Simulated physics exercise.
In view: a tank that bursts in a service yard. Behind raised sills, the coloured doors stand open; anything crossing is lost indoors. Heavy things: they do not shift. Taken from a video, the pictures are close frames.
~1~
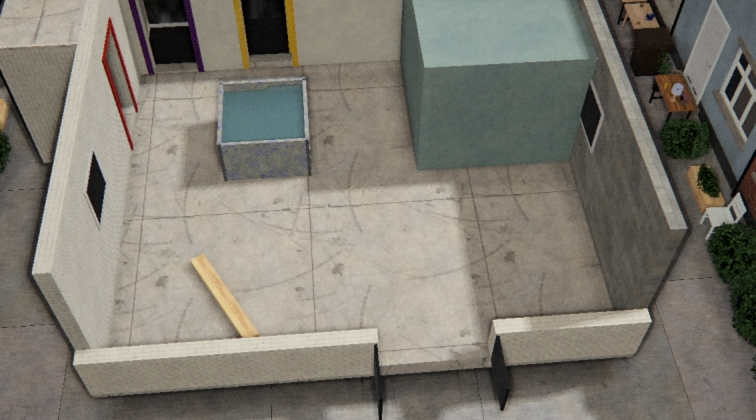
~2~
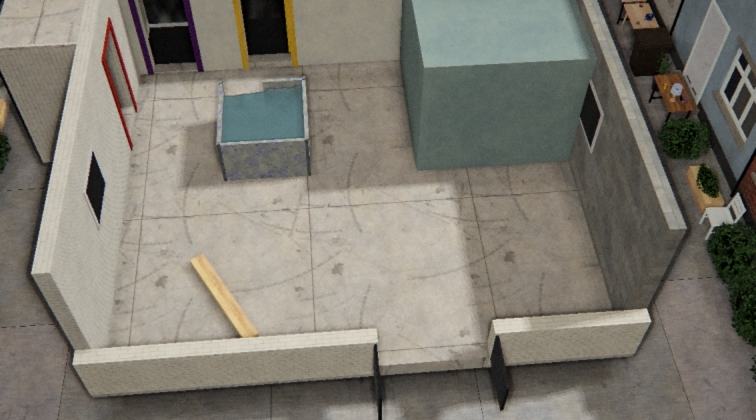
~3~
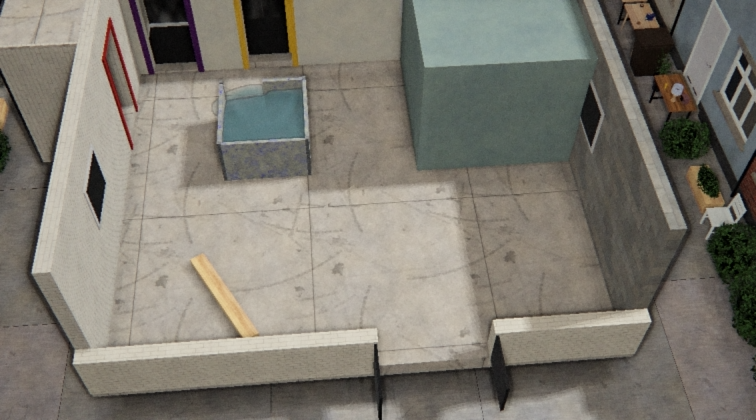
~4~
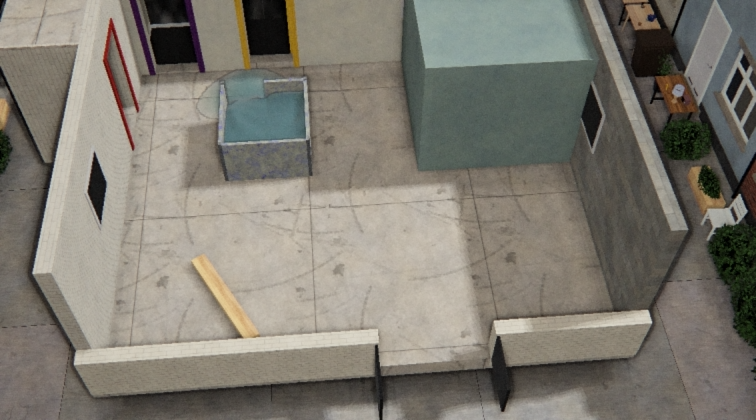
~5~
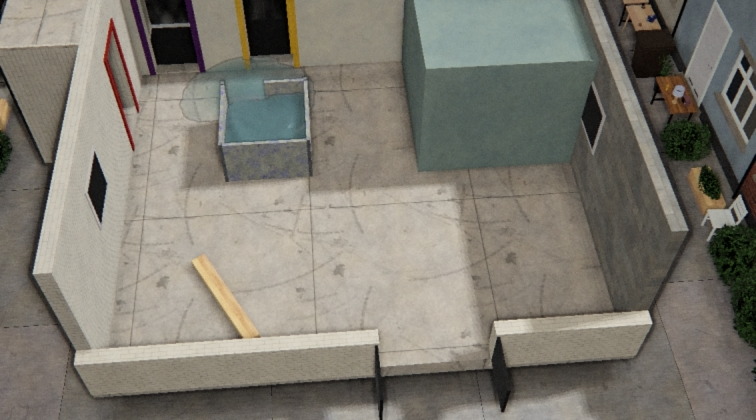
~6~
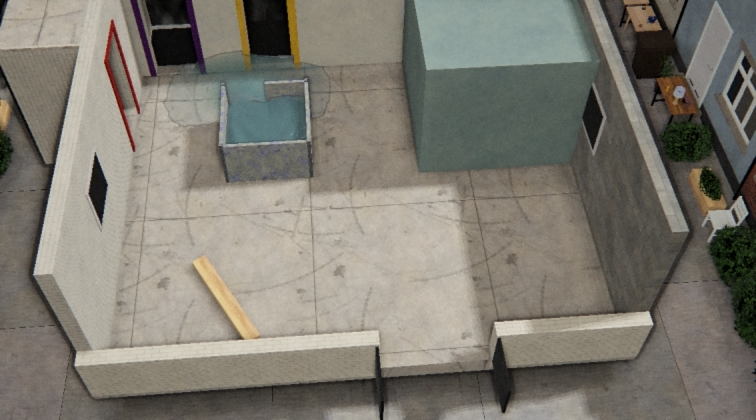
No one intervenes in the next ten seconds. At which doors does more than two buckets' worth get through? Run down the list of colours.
The red door keeps inside the limit, the yellow door overshoots the limit, the purple door overshoots the limit.
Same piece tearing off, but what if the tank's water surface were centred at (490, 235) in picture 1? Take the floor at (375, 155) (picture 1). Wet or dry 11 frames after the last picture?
Answer: Submerged.
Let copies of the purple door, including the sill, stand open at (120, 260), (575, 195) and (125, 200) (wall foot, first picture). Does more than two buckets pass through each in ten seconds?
The first misses the line, the next misses the line, the last misses the line.
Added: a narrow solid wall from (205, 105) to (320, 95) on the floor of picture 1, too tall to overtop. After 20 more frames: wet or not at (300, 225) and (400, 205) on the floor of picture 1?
Result by location - first parched, second soaked.
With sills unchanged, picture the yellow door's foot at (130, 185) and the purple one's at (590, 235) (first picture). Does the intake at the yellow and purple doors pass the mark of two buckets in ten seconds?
Yellow takes less, purple takes less.
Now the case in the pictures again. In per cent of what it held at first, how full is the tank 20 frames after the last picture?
I make it 28 per cent.
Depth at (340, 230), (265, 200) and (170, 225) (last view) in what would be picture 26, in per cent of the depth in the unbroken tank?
In the order asked, some 0, 0 and 2 in a hundred.
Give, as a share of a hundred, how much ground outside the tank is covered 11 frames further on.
Close to 20 %.
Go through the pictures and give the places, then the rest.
In the first frame, the open tank at (263, 113) is whole and still.
In the second frame, water pours out on the open tank's far side and has run to a hidden place.
In the third frame, the front is at a hidden place, out from the gap on the open tank's far side.
In the fourth frame, water pours out on the open tank's far side and has run to (245, 69).
In the fifth frame, water pours out on the open tank's far side and has run to (204, 72).
In the sixth frame, the front is at (185, 69), out from the gap on the open tank's far side.
A moment on, water covers 10 % of the floor; the red door not reached, the yellow door over two buckets in, the purple door over two buckets in.
Next, water covers 20 % of the floor; the red door wet at the sill, nothing in, the yellow door far over two buckets in, the purple door far over two buckets in.
Then, water covers 40 % of the floor; the red door wet at the sill, nothing in, the yellow door far over two buckets in, the purple door far over two buckets in.
Later, water covers 70 % of the floor; the red door wet at the sill, nothing in, the yellow door far over two buckets in, the purple door far over two buckets in.
In the end, water covers 70 % of the floor; the red door wet at the sill, nothing in, the yellow door far over two buckets in, the purple door far over two buckets in.
